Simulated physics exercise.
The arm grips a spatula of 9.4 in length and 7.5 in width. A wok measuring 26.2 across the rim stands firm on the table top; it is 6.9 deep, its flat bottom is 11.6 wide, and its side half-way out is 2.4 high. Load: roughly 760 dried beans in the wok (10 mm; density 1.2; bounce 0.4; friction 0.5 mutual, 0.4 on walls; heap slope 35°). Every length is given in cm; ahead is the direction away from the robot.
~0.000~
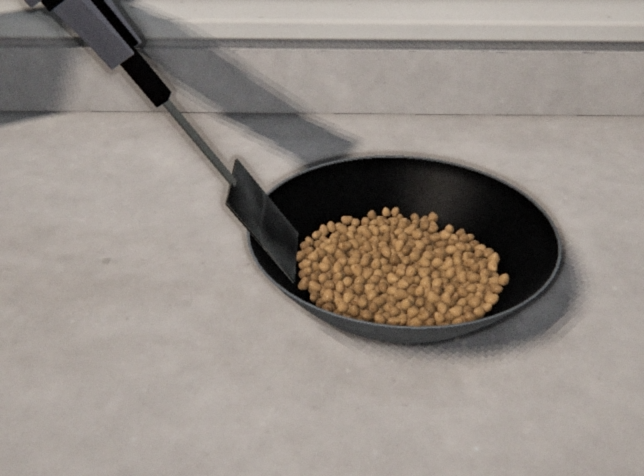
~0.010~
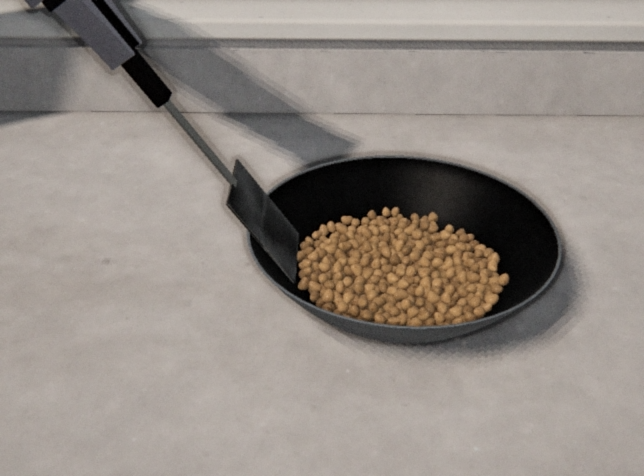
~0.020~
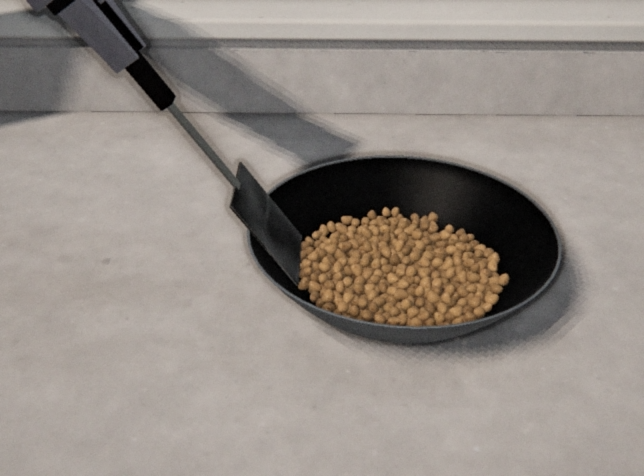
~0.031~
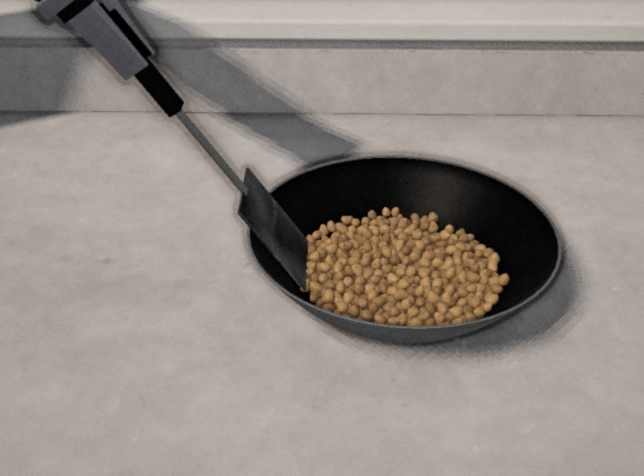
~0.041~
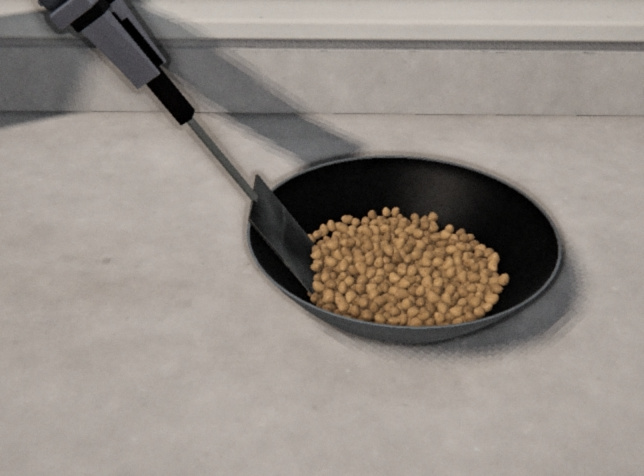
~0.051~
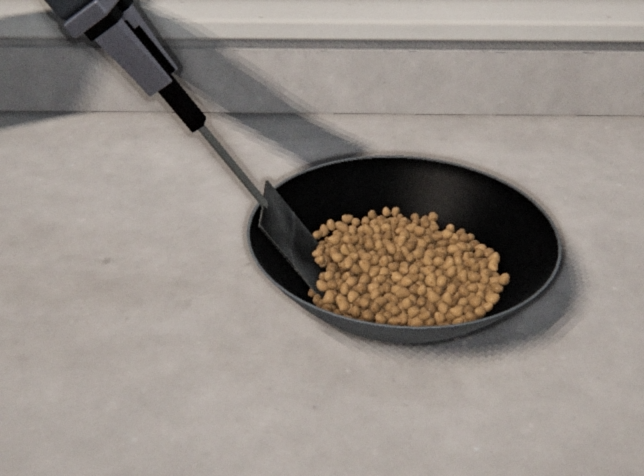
At first, a dark spatula on a robot arm rests inside the left edge of a black wok holding a heap of tan dried beans. After barely moving, the spatula slides slightly rightward against the heap, nudging the nearest beans a little, while the wok and most beans stay still.
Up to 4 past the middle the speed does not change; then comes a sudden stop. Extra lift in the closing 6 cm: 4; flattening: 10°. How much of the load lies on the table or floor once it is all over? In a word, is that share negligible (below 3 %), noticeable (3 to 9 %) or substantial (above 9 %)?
In a word, negligible.
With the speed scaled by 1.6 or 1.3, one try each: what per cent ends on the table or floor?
The two tries give roughly 15 and 5 in a hundred.
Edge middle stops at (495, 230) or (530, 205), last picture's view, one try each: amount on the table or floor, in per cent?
The two tries give near 25 and near 40 in a hundred.
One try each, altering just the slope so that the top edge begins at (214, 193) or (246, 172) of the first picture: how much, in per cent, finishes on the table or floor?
About 0 and 0 per cent.
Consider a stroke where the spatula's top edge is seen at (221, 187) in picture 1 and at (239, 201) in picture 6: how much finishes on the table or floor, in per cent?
It works out to about 0 %, more or less.
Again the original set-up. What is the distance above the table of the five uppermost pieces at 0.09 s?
Height: Approx. 6 cm.
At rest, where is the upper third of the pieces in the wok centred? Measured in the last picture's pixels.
Around (493, 247).
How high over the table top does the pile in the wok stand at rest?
About 7.5 centimetres.
By 0.09 s, sloping 56°, highest piece 7 above the table; 762 in the wok.
By 0.14 s, sloping 52°, highest piece 8 above the table; 762 in the wok.
By 0.36 s, sloping 46°, highest piece 8 above the table; 757 in the wok, 1 on the table or floor, 4 on the blade or in flight.
By 1.41 s, sloping 46°, highest piece 7 above the table; 757 in the wok, 5 on the table or floor.
Final count, 757 in the wok, 5 on the table or floor. That is 1 % on the table or floor.
